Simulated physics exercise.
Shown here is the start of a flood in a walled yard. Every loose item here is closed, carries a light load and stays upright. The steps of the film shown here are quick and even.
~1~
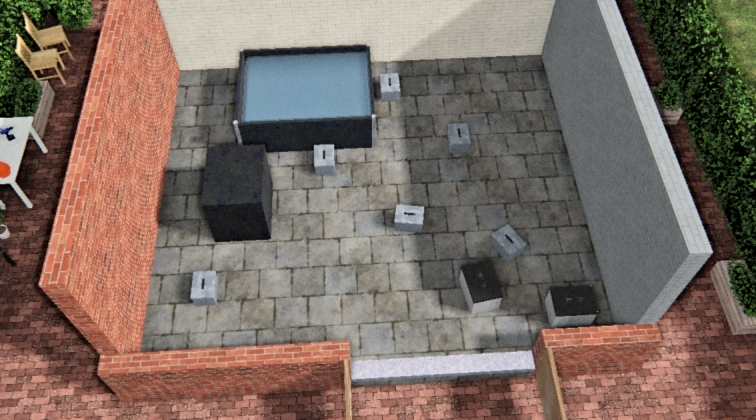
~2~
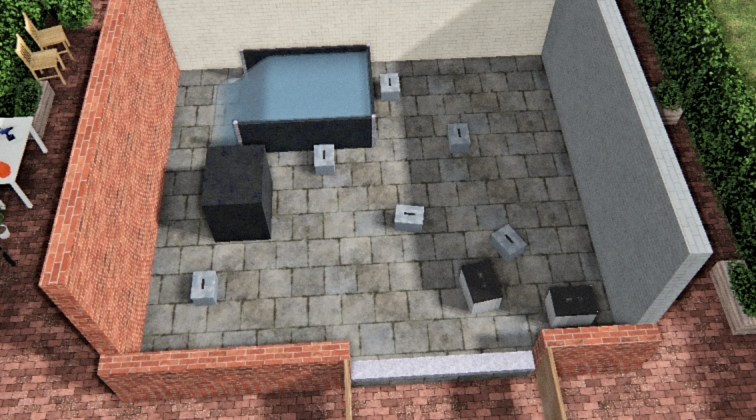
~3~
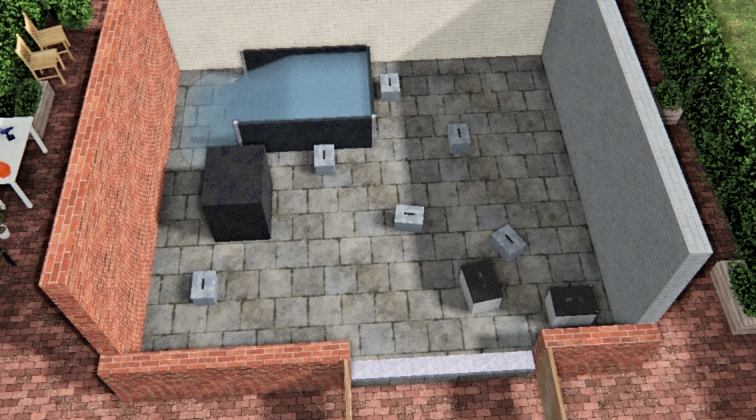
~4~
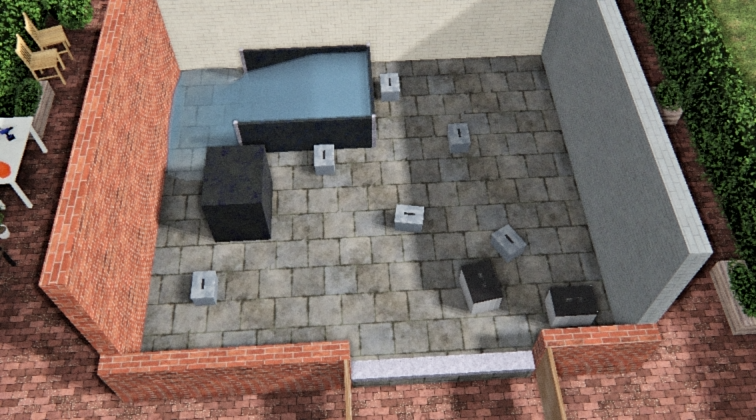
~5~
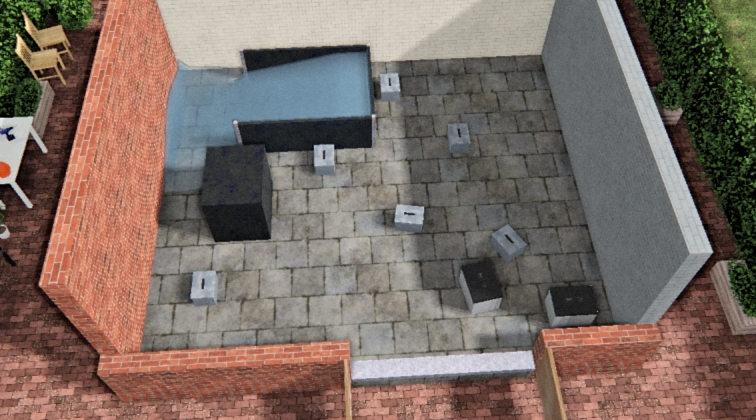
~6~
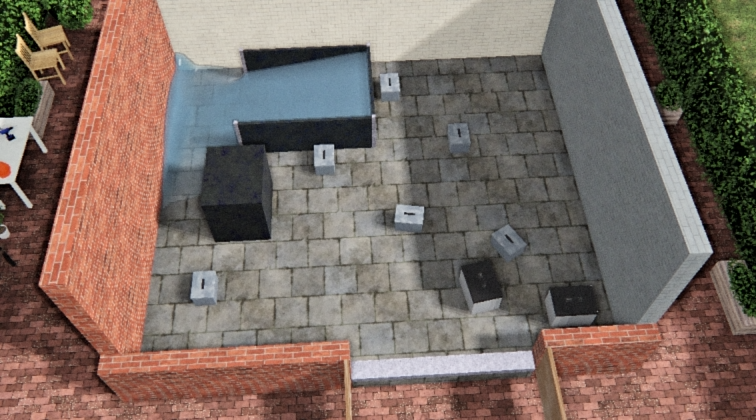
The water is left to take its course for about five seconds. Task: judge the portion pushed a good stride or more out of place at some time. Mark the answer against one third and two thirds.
Fewer than a third of them.
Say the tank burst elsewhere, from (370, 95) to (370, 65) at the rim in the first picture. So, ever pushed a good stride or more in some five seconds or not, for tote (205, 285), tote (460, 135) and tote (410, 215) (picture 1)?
Falls short, travels that far, falls short.
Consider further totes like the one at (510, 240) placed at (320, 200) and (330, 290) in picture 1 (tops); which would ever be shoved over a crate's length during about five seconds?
Result by copy: Didn't cover it; covered it.
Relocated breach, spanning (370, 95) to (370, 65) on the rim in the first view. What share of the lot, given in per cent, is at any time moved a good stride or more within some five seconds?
Roughly 60 in a hundred.
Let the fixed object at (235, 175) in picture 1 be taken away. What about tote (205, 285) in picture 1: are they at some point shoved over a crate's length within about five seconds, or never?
My call is that it gets driven off.
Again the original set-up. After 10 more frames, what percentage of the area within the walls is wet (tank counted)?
Wet share: Around 30 %.
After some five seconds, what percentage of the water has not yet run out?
Some 98 per cent.
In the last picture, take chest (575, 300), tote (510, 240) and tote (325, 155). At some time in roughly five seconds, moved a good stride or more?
Note, listed order - never went far / never went far / moved a long way.
A moment on, 0 of 8 are well off their spots; 0 afloat.
Next, 1 of 8 are well off their spots; 0 afloat.
Later, 1 of 8 are well off their spots; 1 afloat.
In the end, 2 of 8 are well off their spots, and 2 have been at some point; 1 afloat.
